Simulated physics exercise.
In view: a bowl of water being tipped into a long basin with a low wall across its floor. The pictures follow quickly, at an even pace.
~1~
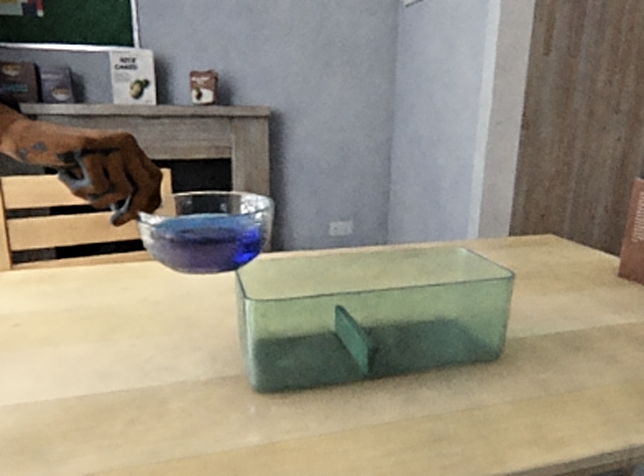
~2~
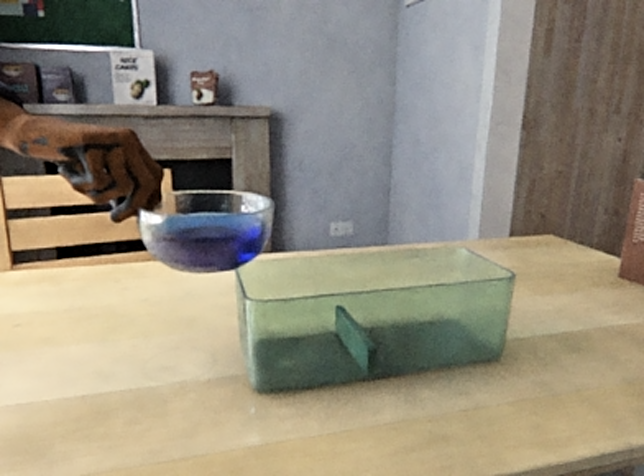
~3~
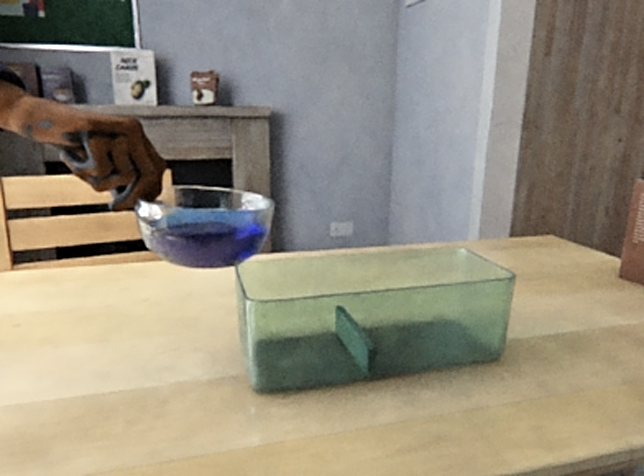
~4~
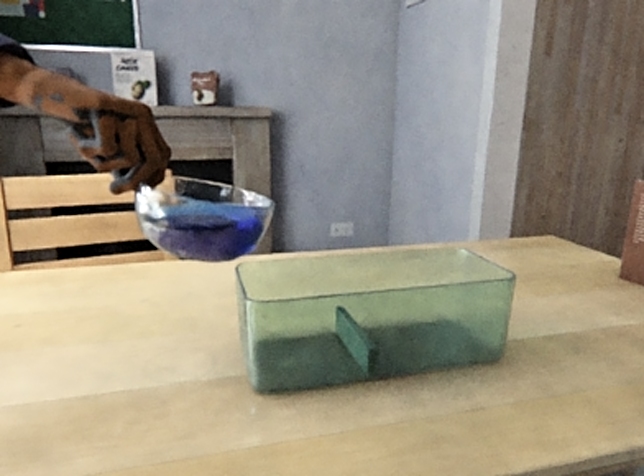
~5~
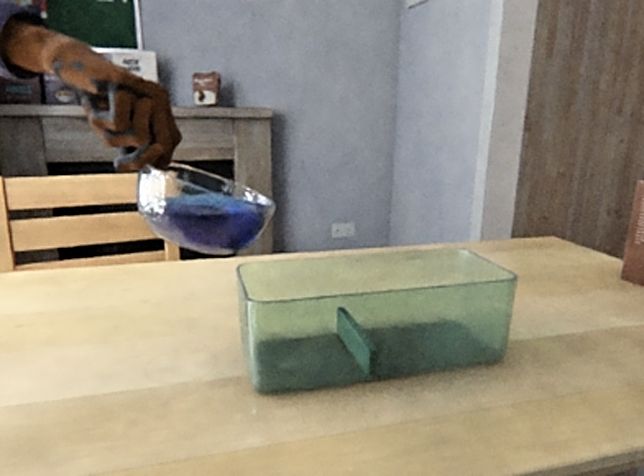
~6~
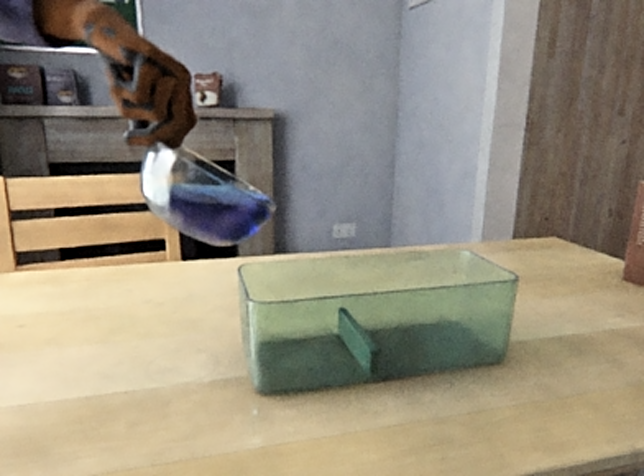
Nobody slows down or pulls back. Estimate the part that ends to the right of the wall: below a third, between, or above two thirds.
In the end from a third to two thirds is right of the wall.
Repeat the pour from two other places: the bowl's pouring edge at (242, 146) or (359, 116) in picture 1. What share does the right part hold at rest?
About 25 and 85 per cent.
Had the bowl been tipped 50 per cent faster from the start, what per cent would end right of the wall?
About 55 per cent.
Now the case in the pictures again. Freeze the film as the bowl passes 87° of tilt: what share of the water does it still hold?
Roughly 30 in a hundred.
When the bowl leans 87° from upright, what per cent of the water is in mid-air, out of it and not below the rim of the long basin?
Some 55 per cent.
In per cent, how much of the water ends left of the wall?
Close to 50 per cent.
A moment on, the bowl is tipped on its side and 32 per cent is still to pour, 15 is left of the wall and 0 right of it.
Next, the bowl is tipped right over and 1 per cent is still to pour, 40 is left of the wall and 50 right of it.
Then the bowl is tipped right over and 0 per cent is still to pour, 49 is left of the wall and 49 right of it.
Later the bowl is tipped right over and 0 per cent is still to pour, 50 is left of the wall and 49 right of it.
Finally, 50 per cent lies left of the wall, 49 right of it and 1 outside.
